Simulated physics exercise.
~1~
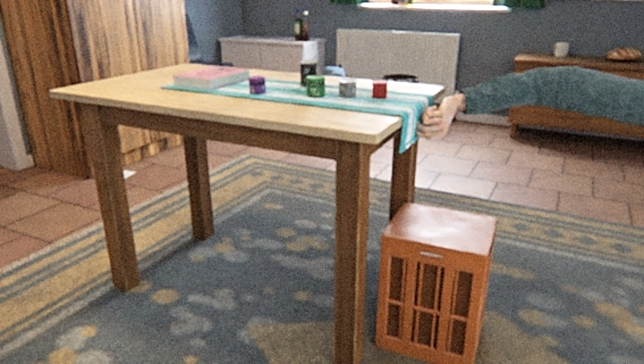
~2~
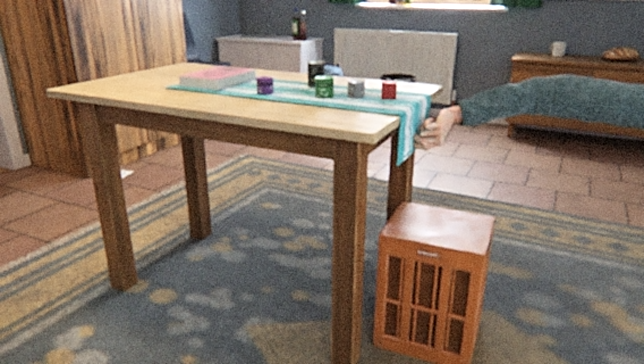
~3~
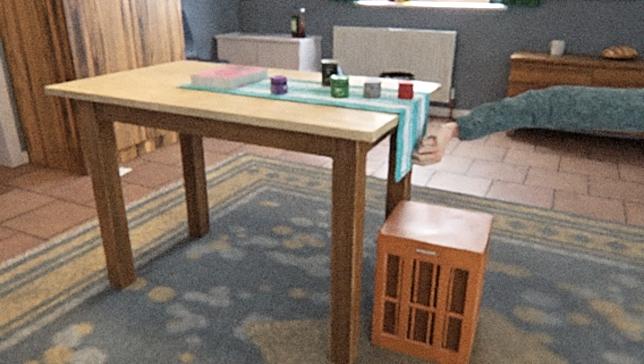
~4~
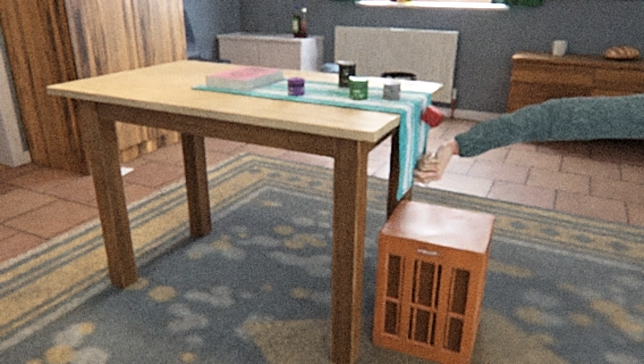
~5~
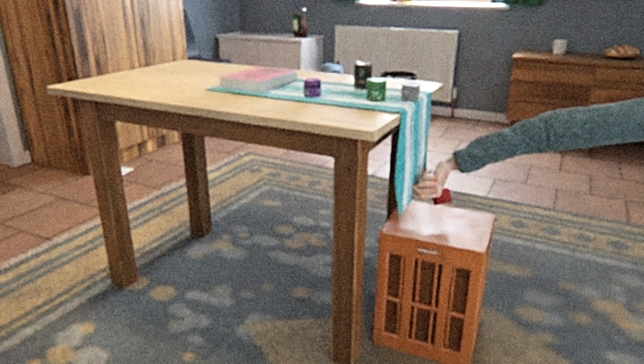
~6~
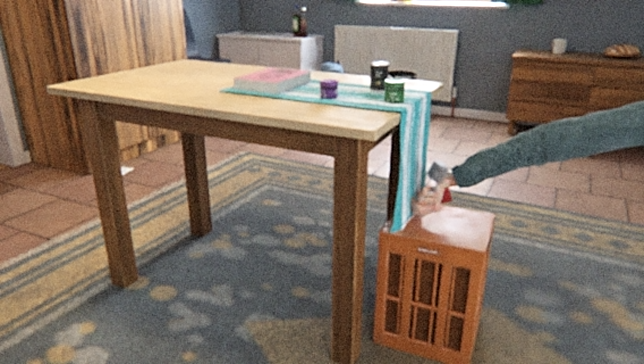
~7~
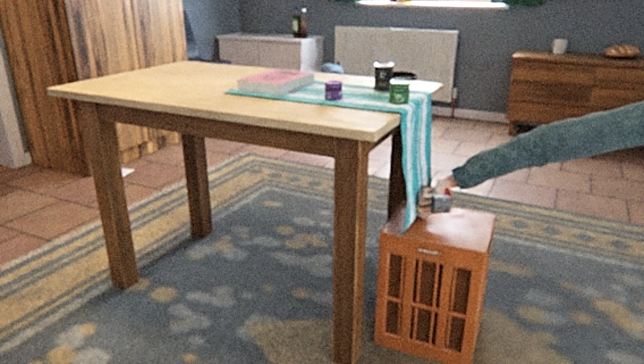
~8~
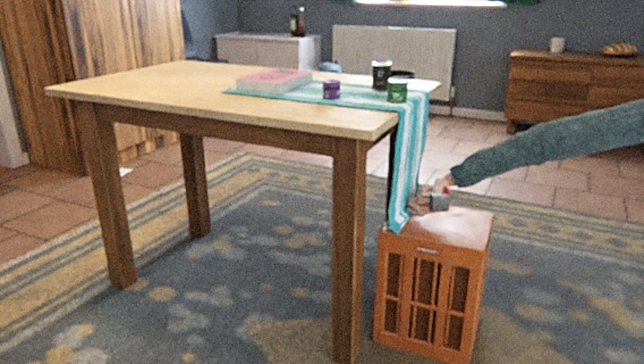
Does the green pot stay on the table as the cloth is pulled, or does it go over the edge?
It stays on the table. Only two things fall, the red cube and then the grey pot, and the green pot is still standing on the cloth when the pulling stops.
